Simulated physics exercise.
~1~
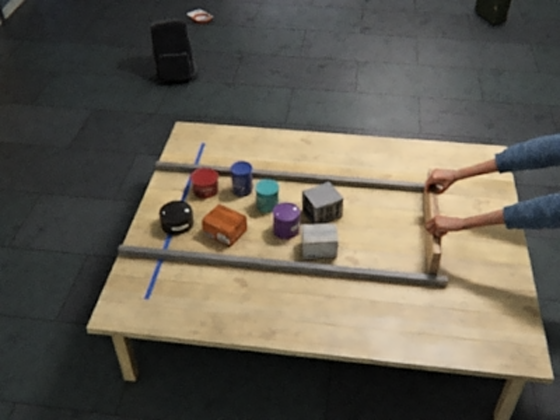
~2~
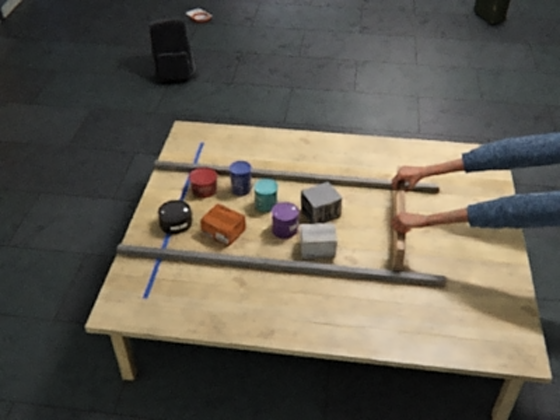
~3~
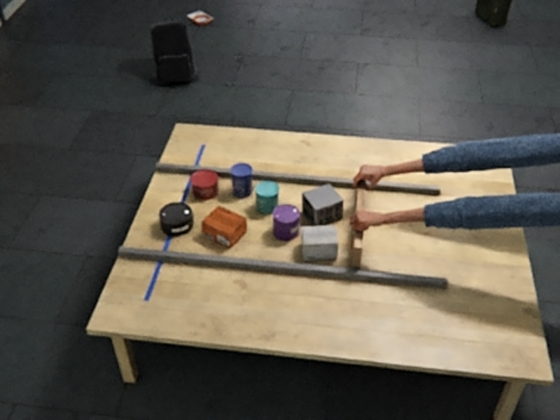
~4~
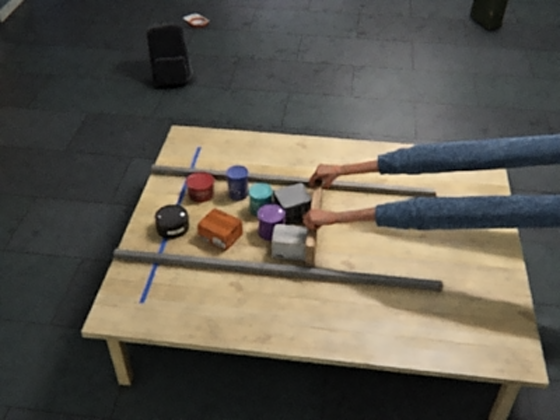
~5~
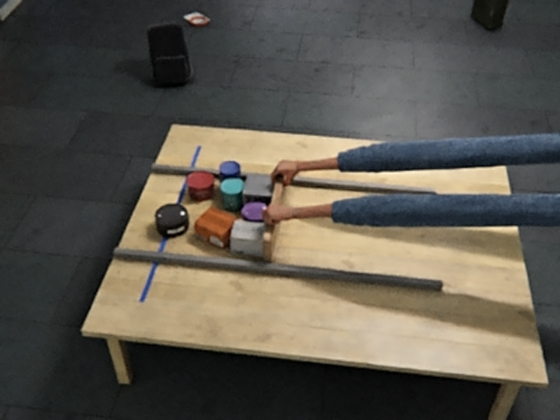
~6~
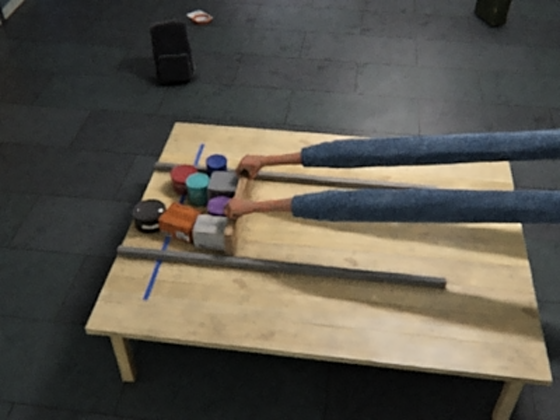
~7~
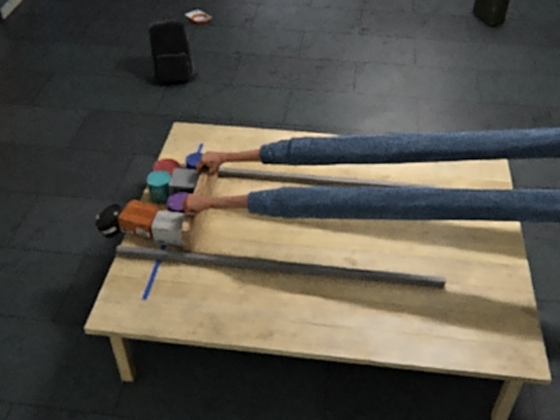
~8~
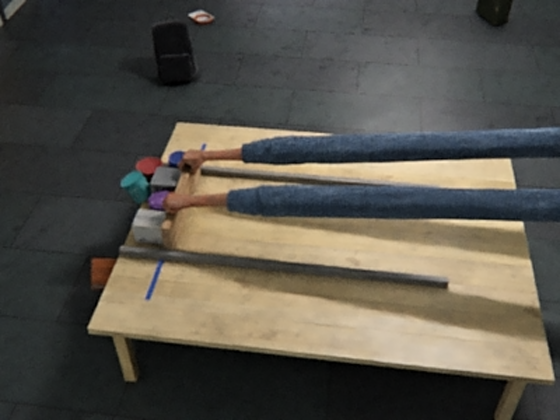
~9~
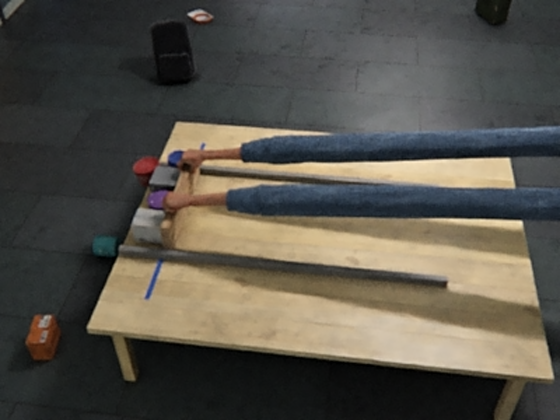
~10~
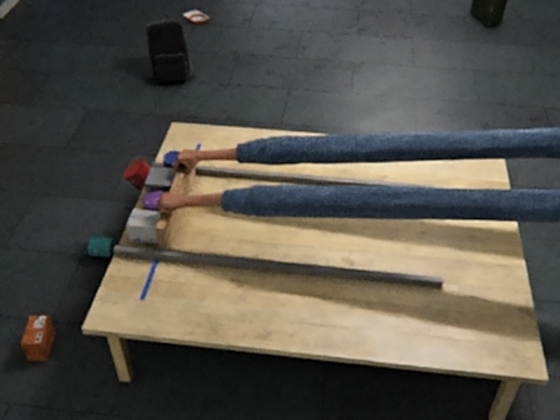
On a low wooden platform above a dark tiled floor, parcels and tubs stand between two grey battens near a strip of blue tape. Two hands in blue sleeves slide an upright plank left, meeting the white box and grey crate first. These press into the purple, turquoise and blue tubs, then the whole cluster moves left, carrying the orange parcel, red pail and black canister along. The black canister goes over the left edge, followed by the orange parcel and turquoise pail. The plank stops near the tape, with the orange parcel on the floor and the remaining things bunched at the edge.
